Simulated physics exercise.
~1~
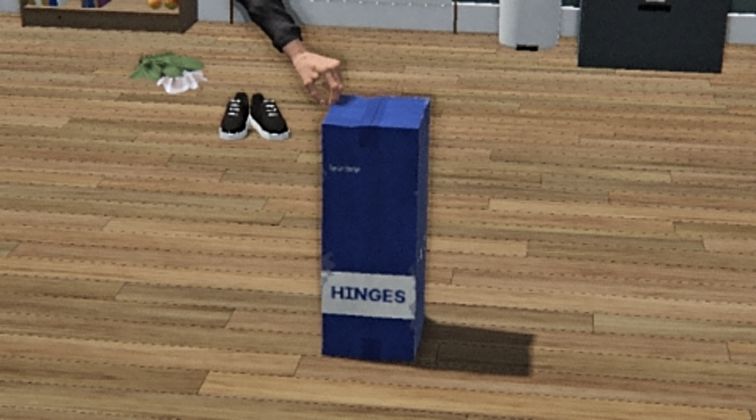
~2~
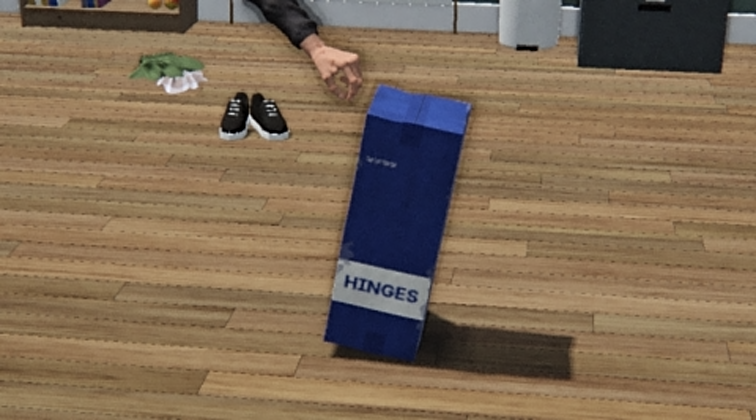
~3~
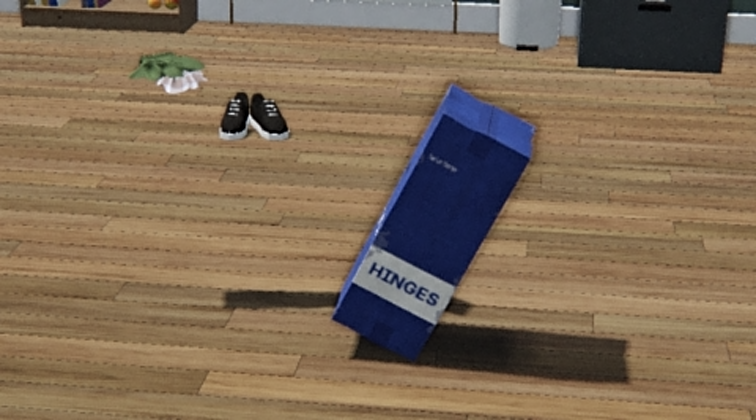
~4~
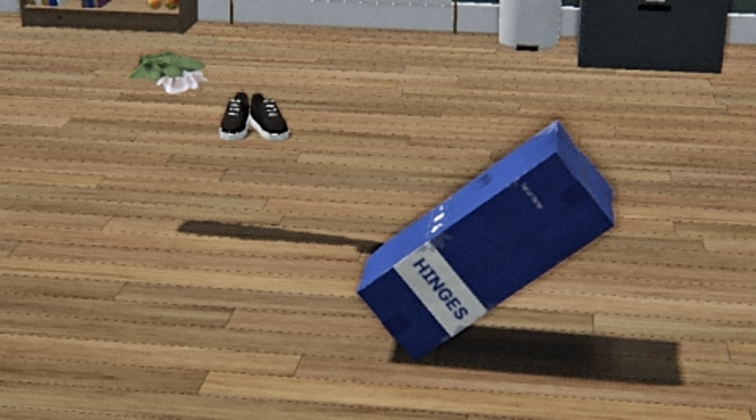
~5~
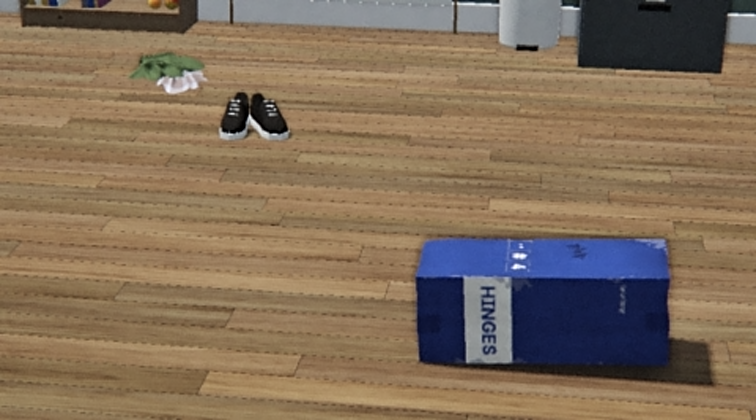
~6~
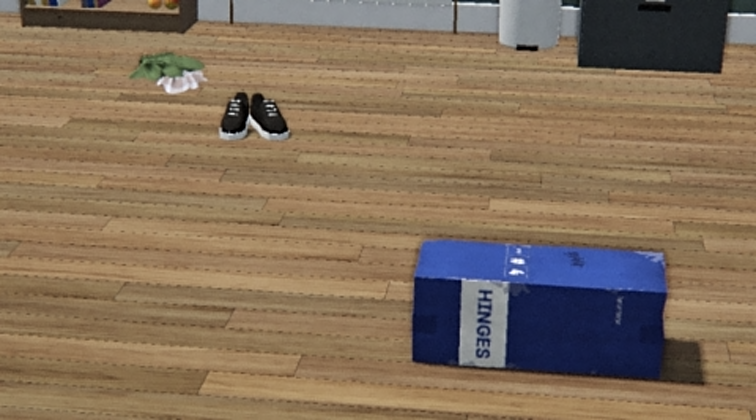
A tall blue box with a white label reading "HINGES" stands upright on a wooden plank floor, seen from slightly above by a still camera. Black shoes with white soles and a pale flower with green leaves lie to its left, with a white bin and a dark cabinet at the back right. A hand in a dark sleeve at the box's top lets go and draws back as the box leans right. The box tips further and further over, then drops onto its side. It shifts slightly left and ends lying there, label turned sideways.
